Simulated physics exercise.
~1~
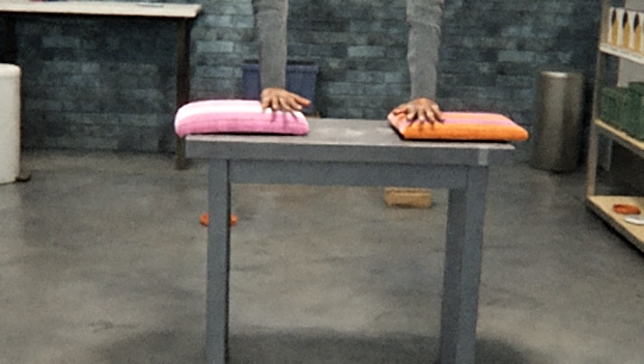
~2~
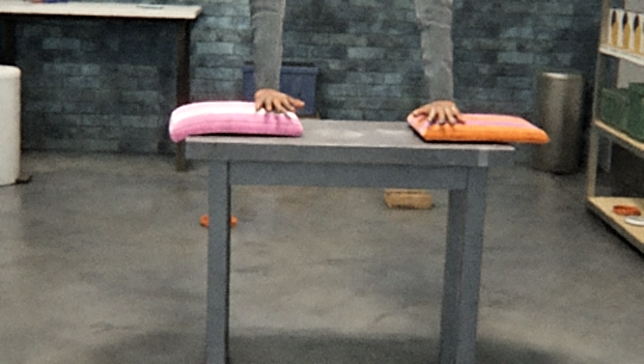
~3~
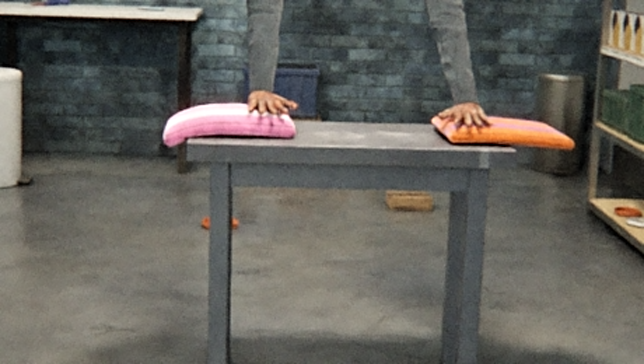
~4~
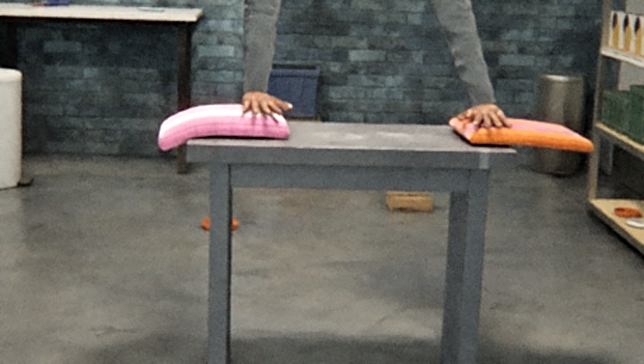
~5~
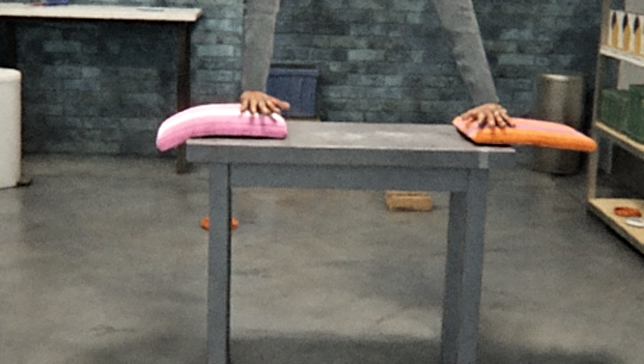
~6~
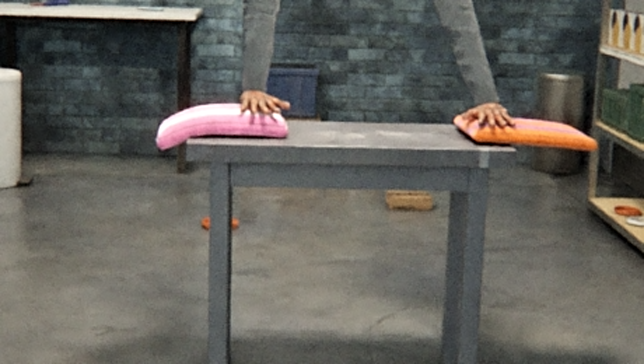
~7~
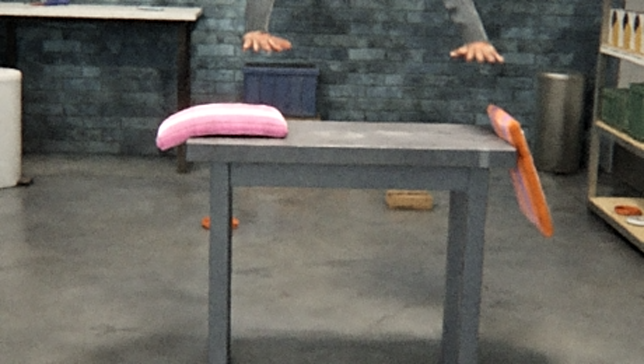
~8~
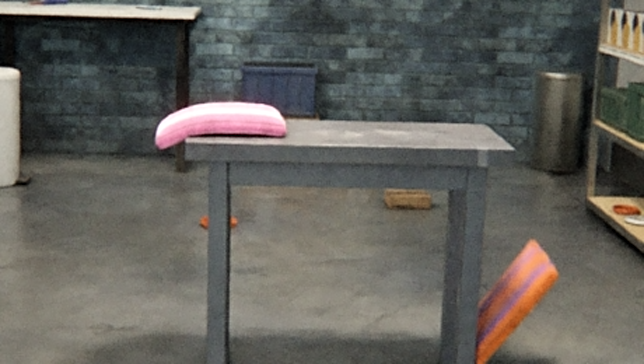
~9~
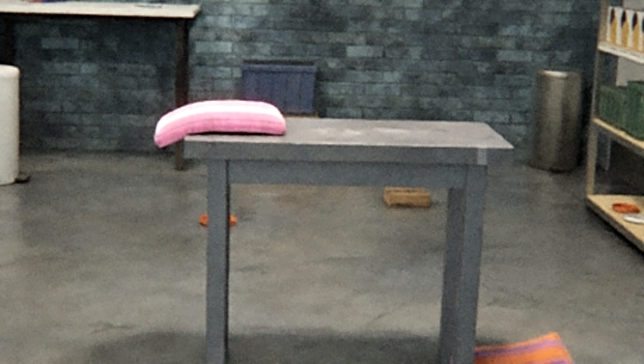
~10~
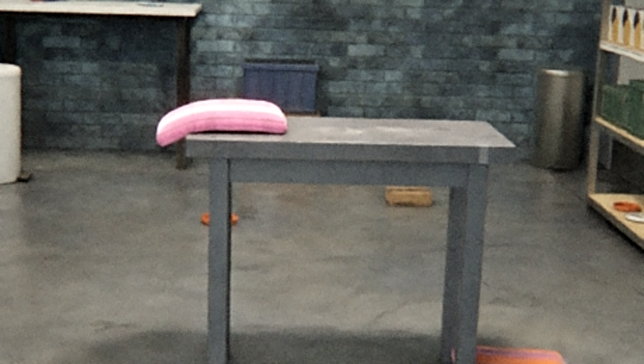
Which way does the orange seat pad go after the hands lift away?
It goes down, tipping off the right end of the bench and dropping to the floor.
